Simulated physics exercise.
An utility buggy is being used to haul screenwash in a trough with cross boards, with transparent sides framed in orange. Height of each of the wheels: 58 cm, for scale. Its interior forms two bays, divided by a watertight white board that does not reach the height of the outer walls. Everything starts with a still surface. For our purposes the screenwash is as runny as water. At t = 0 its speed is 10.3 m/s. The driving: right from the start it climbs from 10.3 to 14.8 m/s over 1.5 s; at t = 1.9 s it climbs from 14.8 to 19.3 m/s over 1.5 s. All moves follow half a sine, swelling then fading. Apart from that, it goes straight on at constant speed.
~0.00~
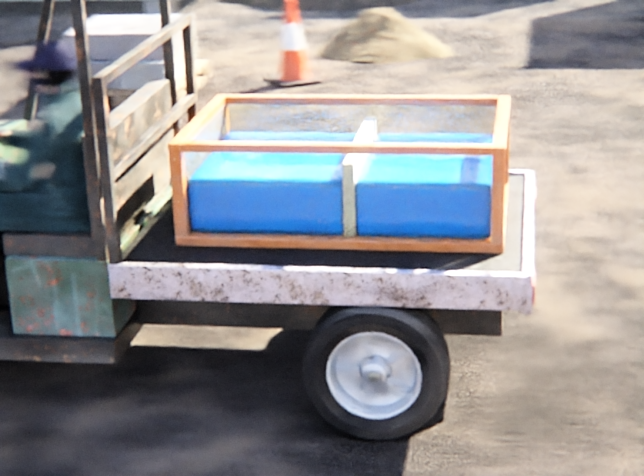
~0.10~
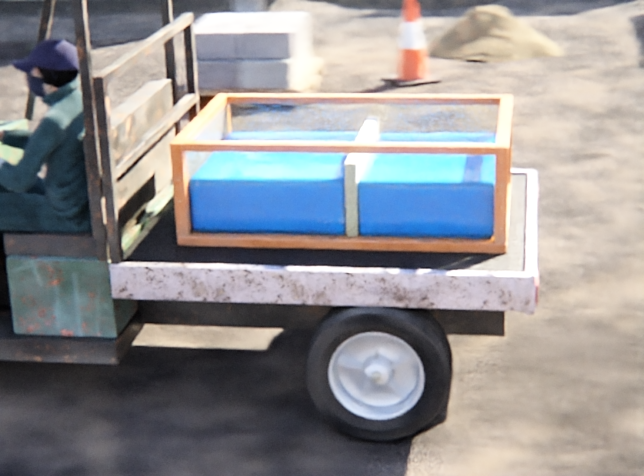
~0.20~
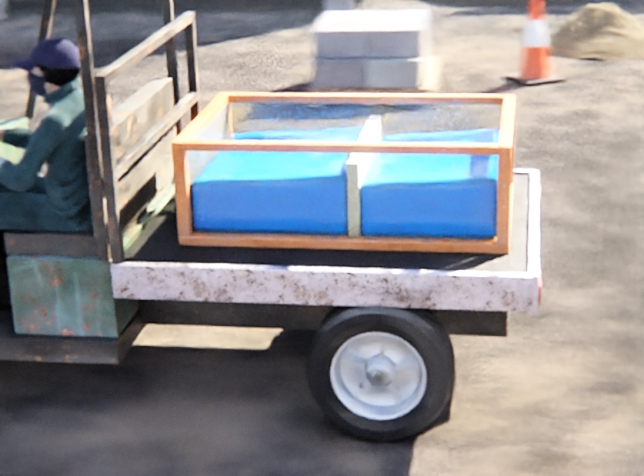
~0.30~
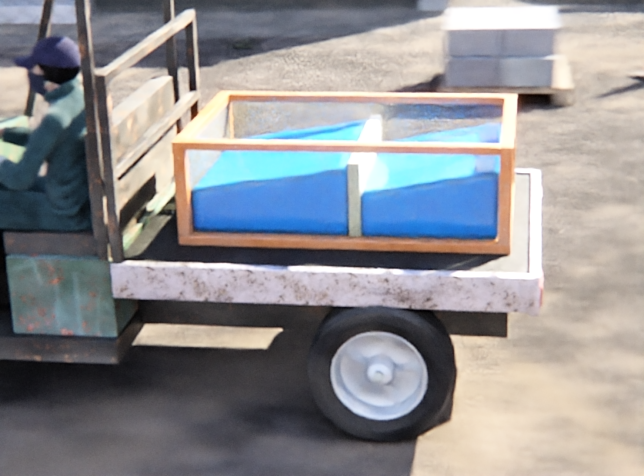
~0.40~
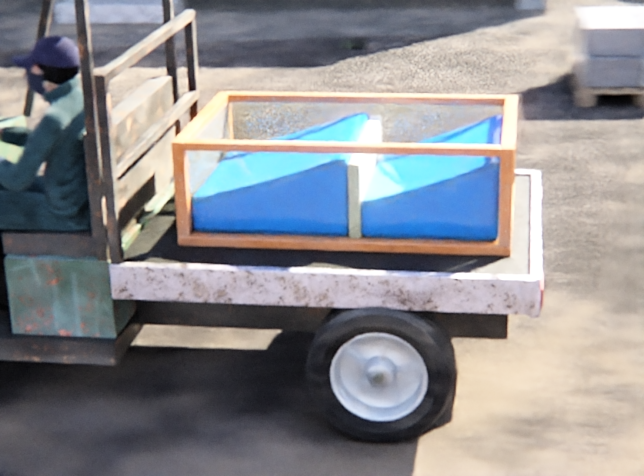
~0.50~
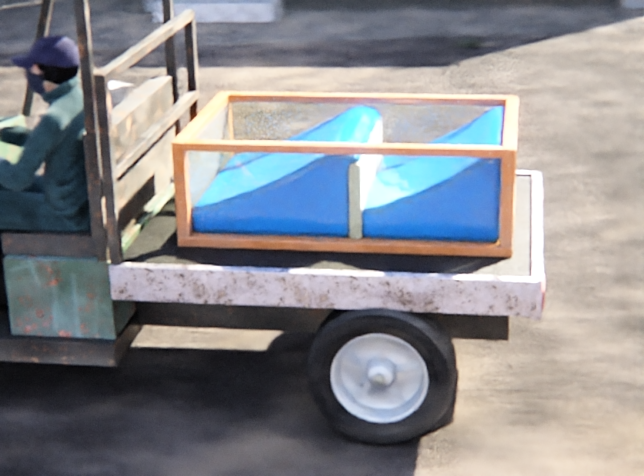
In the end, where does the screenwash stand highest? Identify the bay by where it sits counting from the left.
In the second one.
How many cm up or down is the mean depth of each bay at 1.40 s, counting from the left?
Mean depth change in cm, from the left: 5 down, then 5 up.
Then, 1.40 s in, left to right it is 19, 29 cm deep; 1 per cent has gone over the back.
Then, 2.60 s in, left to right it is 18, 30 cm deep; 1 per cent has gone over the back.
Then, 3.90 s in, left to right it is 17, 30 cm deep; 4 per cent has gone over the back.
Then, 6.39 s in, left to right it is 18, 29 cm deep; 4 per cent has gone over the back.
